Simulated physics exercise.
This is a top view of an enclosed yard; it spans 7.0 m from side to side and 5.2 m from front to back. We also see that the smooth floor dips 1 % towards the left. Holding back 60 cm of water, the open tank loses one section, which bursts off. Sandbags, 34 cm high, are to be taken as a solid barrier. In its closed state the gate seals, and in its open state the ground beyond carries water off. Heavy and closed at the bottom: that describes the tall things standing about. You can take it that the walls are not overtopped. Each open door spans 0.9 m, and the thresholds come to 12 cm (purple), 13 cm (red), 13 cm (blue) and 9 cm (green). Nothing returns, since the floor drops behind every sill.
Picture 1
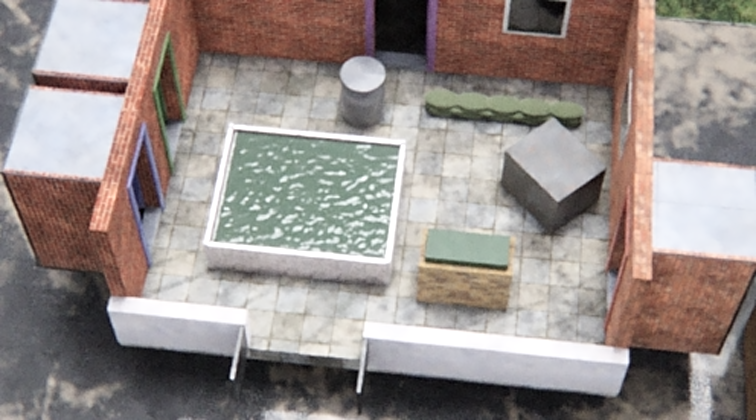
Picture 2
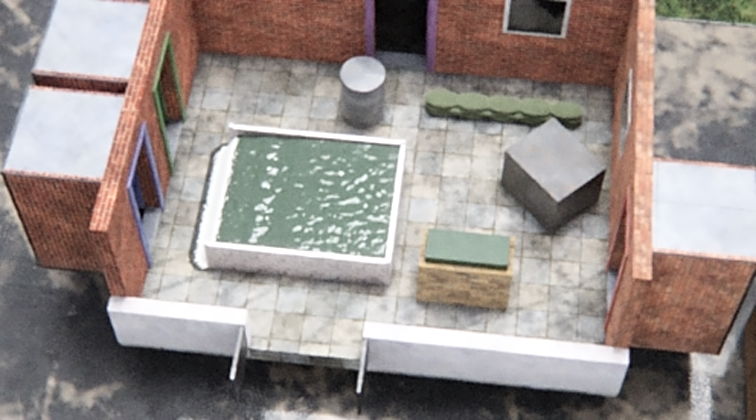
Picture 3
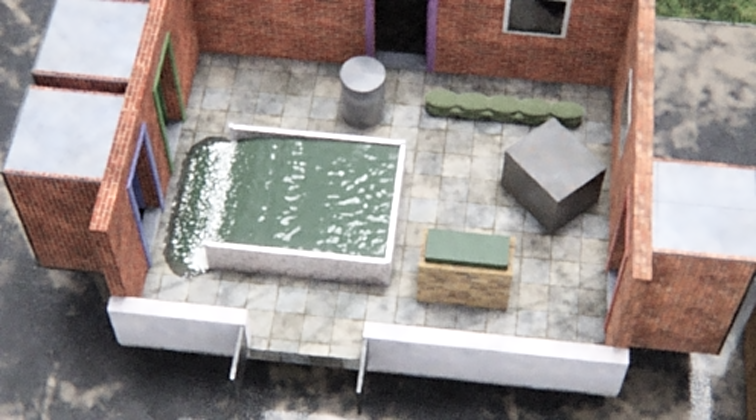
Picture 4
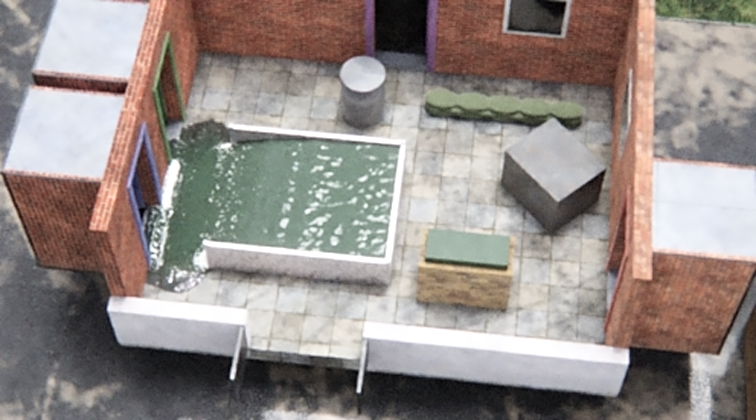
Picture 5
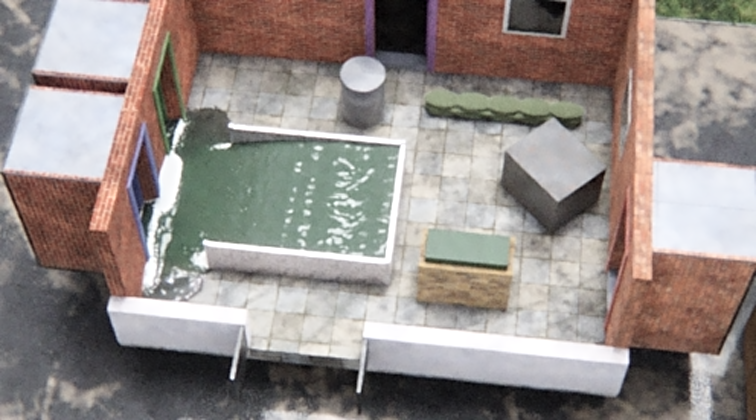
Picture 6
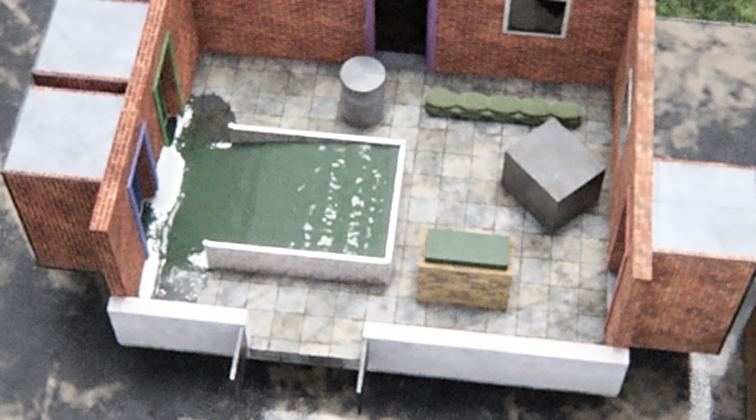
Green water in a rectangular tank pours out leftward and spreads across the paved floor.
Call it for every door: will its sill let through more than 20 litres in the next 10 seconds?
Purple door - it will not, red door - it will not, blue door - it will, green door - it will.
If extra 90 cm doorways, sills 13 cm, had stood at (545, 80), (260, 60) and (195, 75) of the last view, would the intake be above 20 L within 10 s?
Per doorway, in order: Insufficient / sufficient / sufficient.
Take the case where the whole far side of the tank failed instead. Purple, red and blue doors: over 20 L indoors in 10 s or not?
Compared with the limit, purple is higher, red is lower and blue is lower.
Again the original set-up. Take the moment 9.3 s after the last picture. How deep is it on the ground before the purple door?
About 5.0 cm deep.
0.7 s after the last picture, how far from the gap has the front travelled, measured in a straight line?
Some 3.0 m out.
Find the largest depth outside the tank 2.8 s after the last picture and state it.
About 32 cm.
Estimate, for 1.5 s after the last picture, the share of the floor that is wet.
25 %.
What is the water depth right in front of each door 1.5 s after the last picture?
Readings (cm): Purple = 0; red = 0; blue = 39; green = 31.
Then, 0.7 s after the last picture water covers 15 % of the floor and is deepest (46 cm) near (177, 202); purple door not reached, red door not reached, blue door 42 cm at the sill, 166 L in, green door 31 cm at the sill, 113 L in.
Then, 1.5 s after the last picture water covers 25 % of the floor and is deepest (46 cm) near (137, 322); purple door not reached, red door not reached, blue door 39 cm at the sill, 338 L in, green door 31 cm at the sill, 245 L in.
Then, 2.8 s after the last picture water covers 50 % of the floor and is deepest (32 cm) near (137, 322); purple door 4 cm at the sill, 0 L in, red door not reached, blue door 25 cm at the sill, 492 L in, green door 22 cm at the sill, 383 L in.
Then, 5.3 s after the last picture water covers 80 % of the floor and is deepest (16 cm) near (597, 92); purple door 8 cm at the sill, 0 L in, red door 12 cm at the sill, 0 L in, blue door 14 cm at the sill, 547 L in, green door 13 cm at the sill, 448 L in.
Then, 9.3 s after the last picture water covers 95 % of the floor and is deepest (12 cm) near (541, 105); purple door 5 cm at the sill, 0 L in, red door 6 cm at the sill, 1 L in, blue door 10 cm at the sill, 548 L in, green door 10 cm at the sill, 462 L in.
